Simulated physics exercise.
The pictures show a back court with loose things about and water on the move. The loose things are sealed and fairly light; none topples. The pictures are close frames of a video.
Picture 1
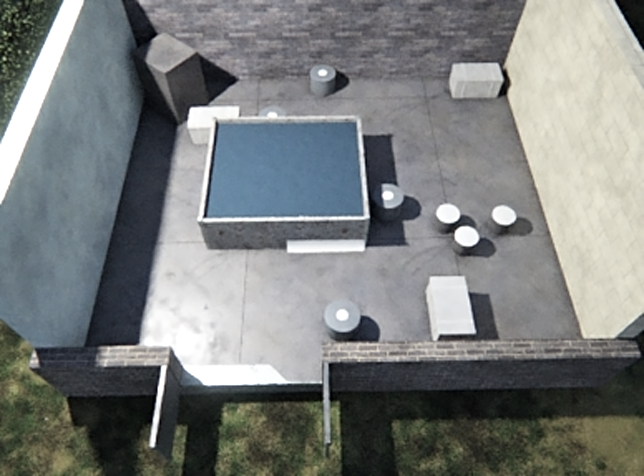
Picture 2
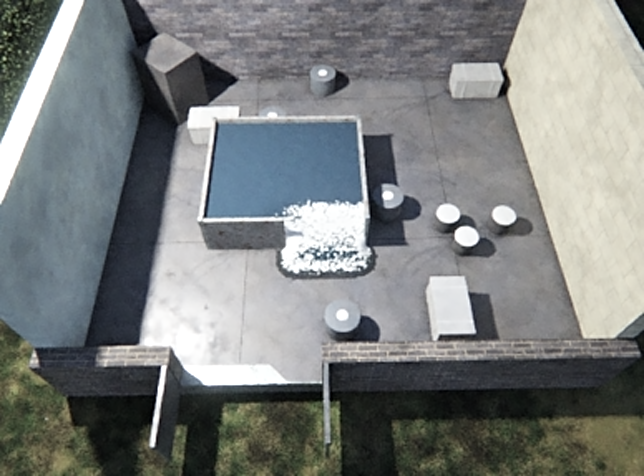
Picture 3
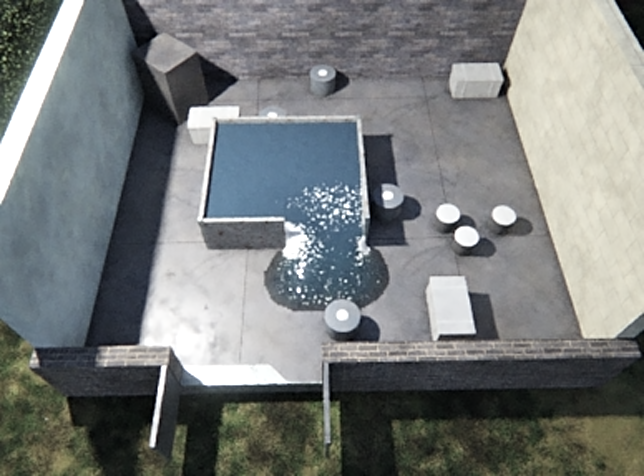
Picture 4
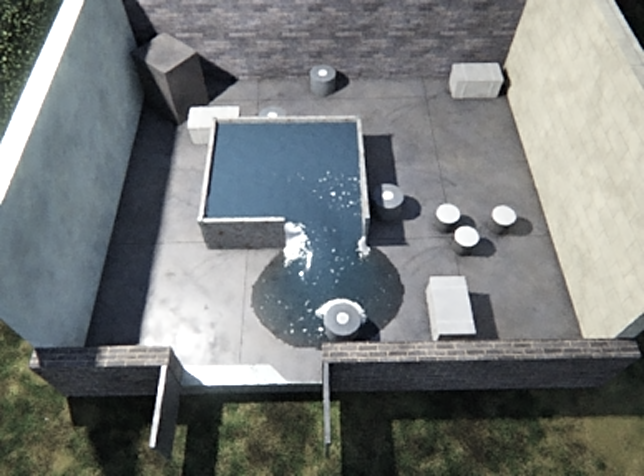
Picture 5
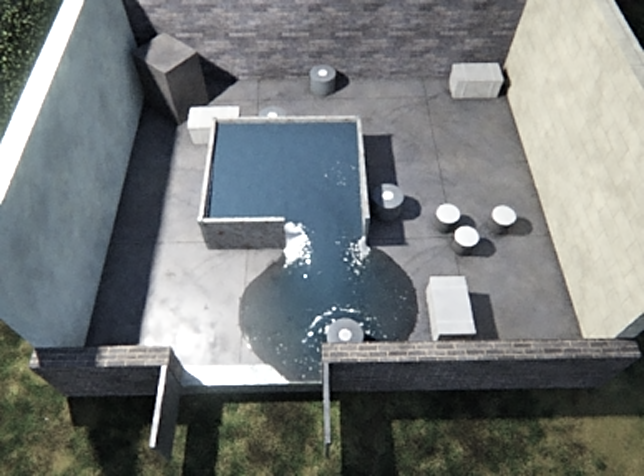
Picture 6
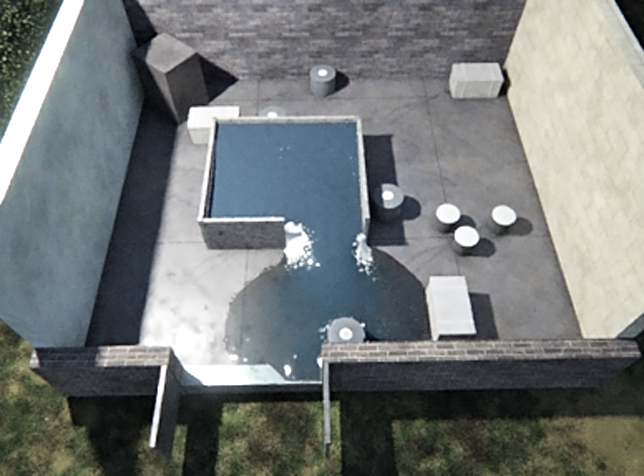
Water poured through an opening in the front of a raised pool, foaming white at first, then spread across the grey courtyard floor, surrounding a round tub and nudging it slightly toward the front wall.
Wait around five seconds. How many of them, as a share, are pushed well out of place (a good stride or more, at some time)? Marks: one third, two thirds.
It is less than a third.
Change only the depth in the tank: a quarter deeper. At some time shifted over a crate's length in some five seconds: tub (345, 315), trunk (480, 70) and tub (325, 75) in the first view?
As listed: That far or more, under that, not that far.
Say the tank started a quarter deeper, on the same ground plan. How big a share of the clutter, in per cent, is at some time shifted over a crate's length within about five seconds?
Near 30 in a hundred.
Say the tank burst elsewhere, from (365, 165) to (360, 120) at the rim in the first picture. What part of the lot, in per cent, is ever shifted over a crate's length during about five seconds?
Close to 40 %.
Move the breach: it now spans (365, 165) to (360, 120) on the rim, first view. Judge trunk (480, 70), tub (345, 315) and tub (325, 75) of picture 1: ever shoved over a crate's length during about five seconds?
As listed: That far or more, not that far, yes.
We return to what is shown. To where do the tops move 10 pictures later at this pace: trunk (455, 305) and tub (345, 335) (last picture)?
Near (526, 262) and (370, 312).
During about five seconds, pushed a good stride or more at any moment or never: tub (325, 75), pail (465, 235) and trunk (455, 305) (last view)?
In that order: Not that far, never so far, shifted that much.
A moment on, 0 of 10 are well off their spots; 1 afloat.
Next, 1 of 10 are well off their spots; 1 afloat.
Later, 2 of 10 are well off their spots; 1 afloat.
In the end, 3 of 10 are well off their spots, and 3 have been at some point; 2 afloat.
